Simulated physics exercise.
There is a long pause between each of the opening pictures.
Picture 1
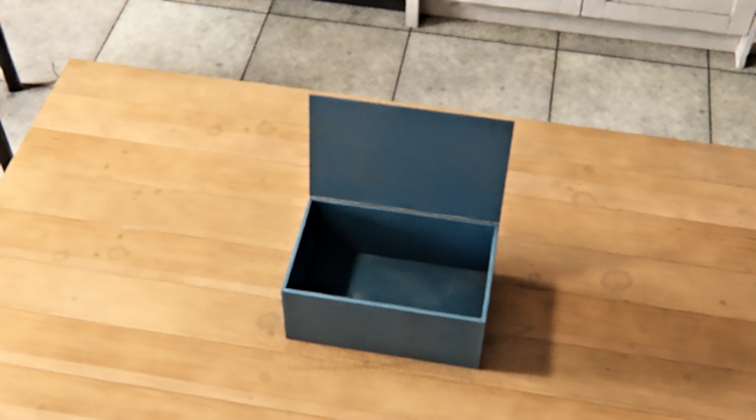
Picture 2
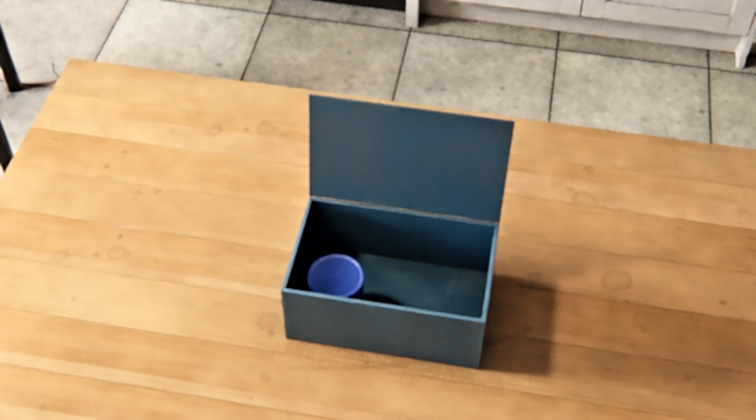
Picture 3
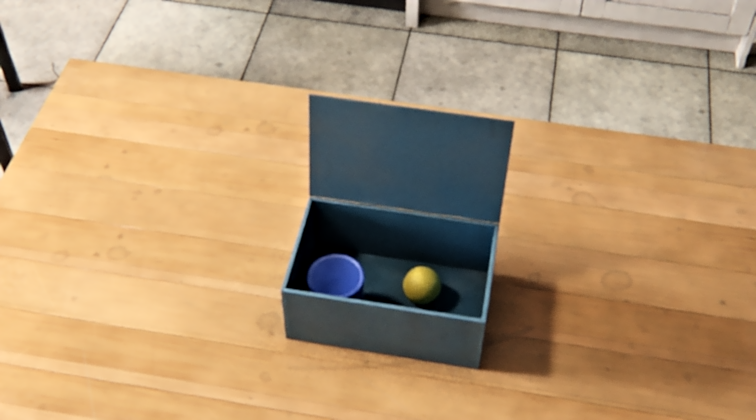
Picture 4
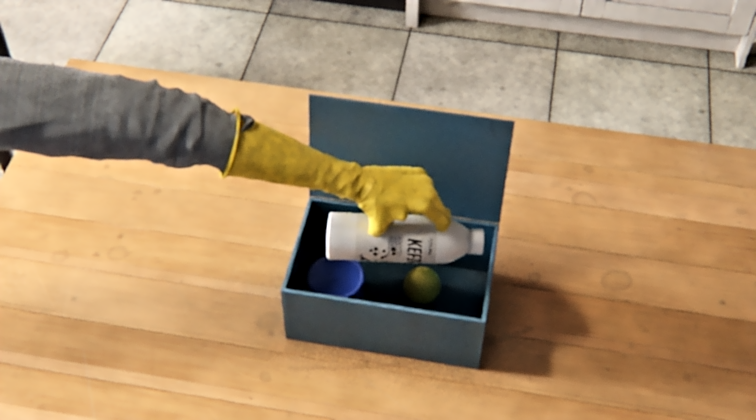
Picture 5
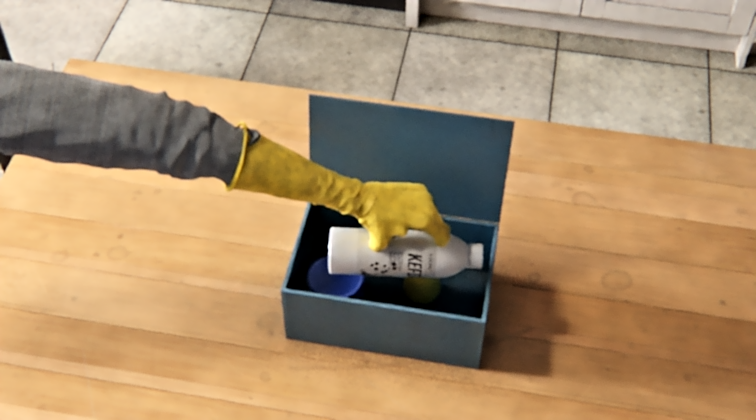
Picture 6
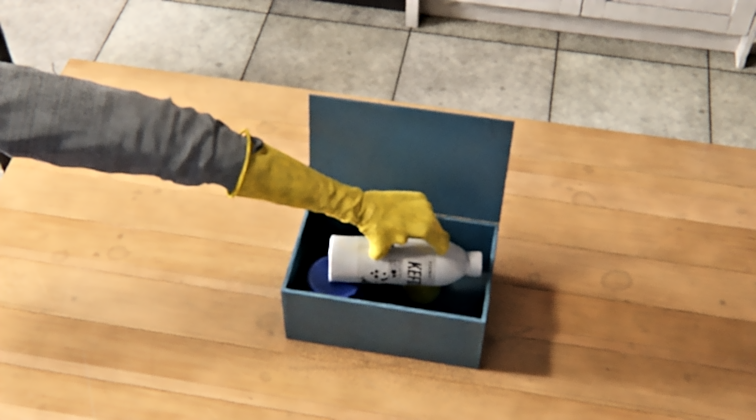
Yellow-gloved hand lowering a white bottle sideways into an open blue box, after a blue bowl and yellow lemon appear inside.
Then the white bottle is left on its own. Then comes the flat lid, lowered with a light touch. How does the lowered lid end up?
The lid is going to stand open.
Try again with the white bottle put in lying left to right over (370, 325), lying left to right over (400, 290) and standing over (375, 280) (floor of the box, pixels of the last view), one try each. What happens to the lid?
Lid, in order: Held open, fully down, held open.
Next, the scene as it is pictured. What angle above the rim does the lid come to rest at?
Near 20° up from the rim.
Then, 0.50 s later than the last frame, white bottle moved about its own width near (412, 300); yellow lemon moved about its own width.
Then, 1.40 s later than the last frame, lid 75° above the rim; white bottle moved about its own width near (414, 301); yellow lemon moved about its own width.
Then, 1.70 s later than the last frame, lid 45° above the rim; white bottle moved about its own width near (414, 301); yellow lemon moved about its own width.
Then, 2.90 s later than the last frame, lid 20° above the rim; white bottle moved about its own width near (416, 301); yellow lemon moved about its own width.
When it is over, lid 20° above the rim; moved from the start, yellow lemon and white bottle; blue tin as before. End places, in pixels of the last picture, white bottle near (416, 301).
